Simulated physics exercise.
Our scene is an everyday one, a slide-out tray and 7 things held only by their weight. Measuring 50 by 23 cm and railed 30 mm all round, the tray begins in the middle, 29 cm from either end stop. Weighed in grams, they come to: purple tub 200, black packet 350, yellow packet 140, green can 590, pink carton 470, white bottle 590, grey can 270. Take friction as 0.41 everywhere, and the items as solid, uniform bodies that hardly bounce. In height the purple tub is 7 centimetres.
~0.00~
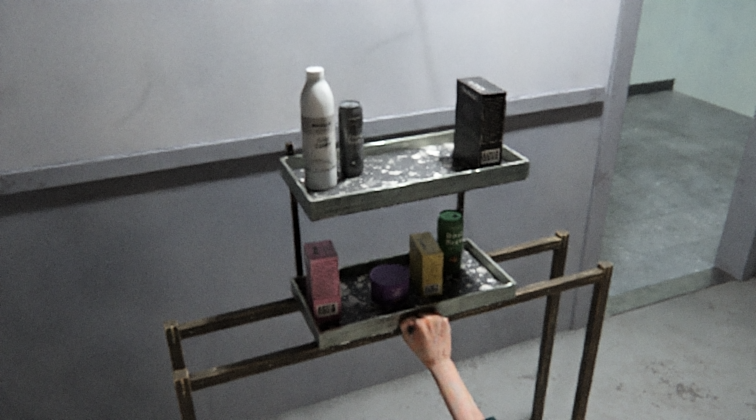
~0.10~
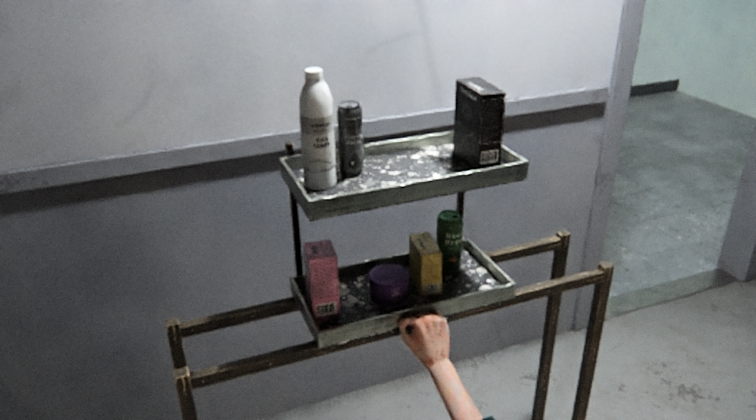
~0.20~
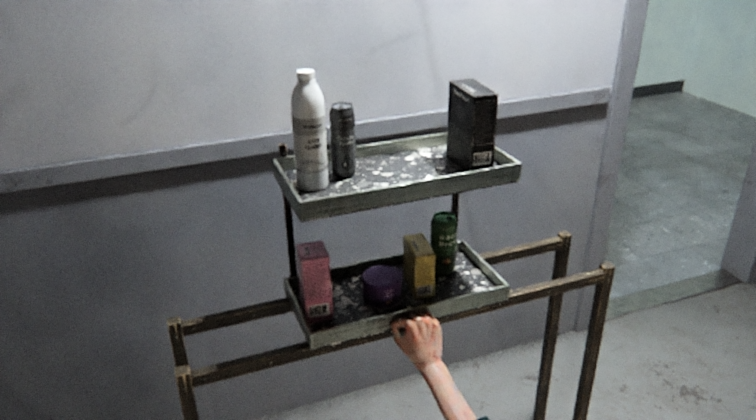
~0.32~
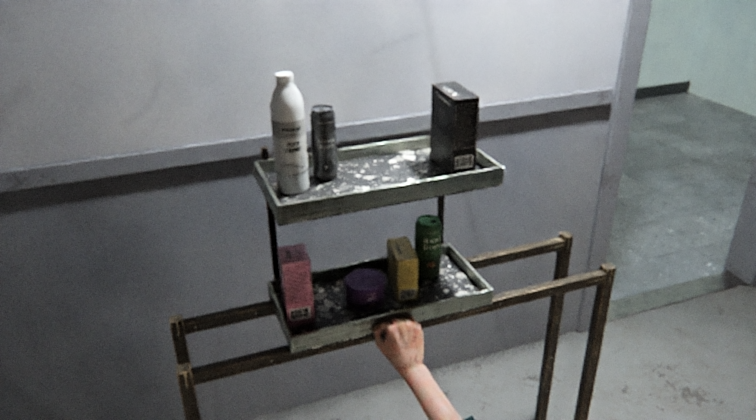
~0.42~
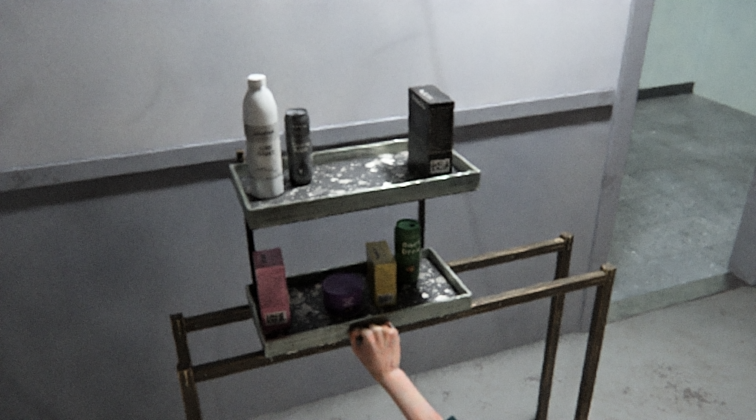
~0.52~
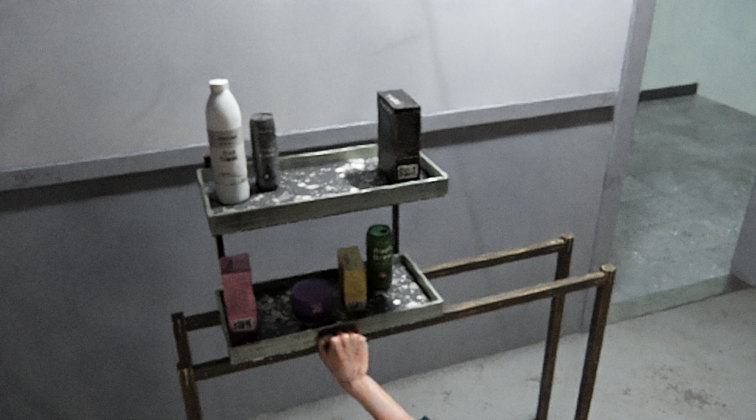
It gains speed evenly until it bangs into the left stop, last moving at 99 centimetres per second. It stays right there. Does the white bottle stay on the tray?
It is going to part company with the tray.
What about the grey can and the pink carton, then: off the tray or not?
Result: Grey can goes out of bounds, pink carton goes out of bounds.
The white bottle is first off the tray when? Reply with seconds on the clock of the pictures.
I'd say around the 0.7 s mark.
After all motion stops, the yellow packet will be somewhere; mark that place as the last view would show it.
Near (272, 295).
After 0.82 s, tray moved 29 cm left; pink carton and white bottle now off the tray; black packet leaning 48°; grey can leaning 42°.
After 1.22 s, tray moved 29 cm left; grey can now off the tray; black packet on its side; green can leaning 24°.
At rest (1.8 s), off the tray, pink carton, white bottle and grey can; tipped over on the tray, black packet; not toppled but over 5 cm from the start, purple tub, yellow packet and green can.
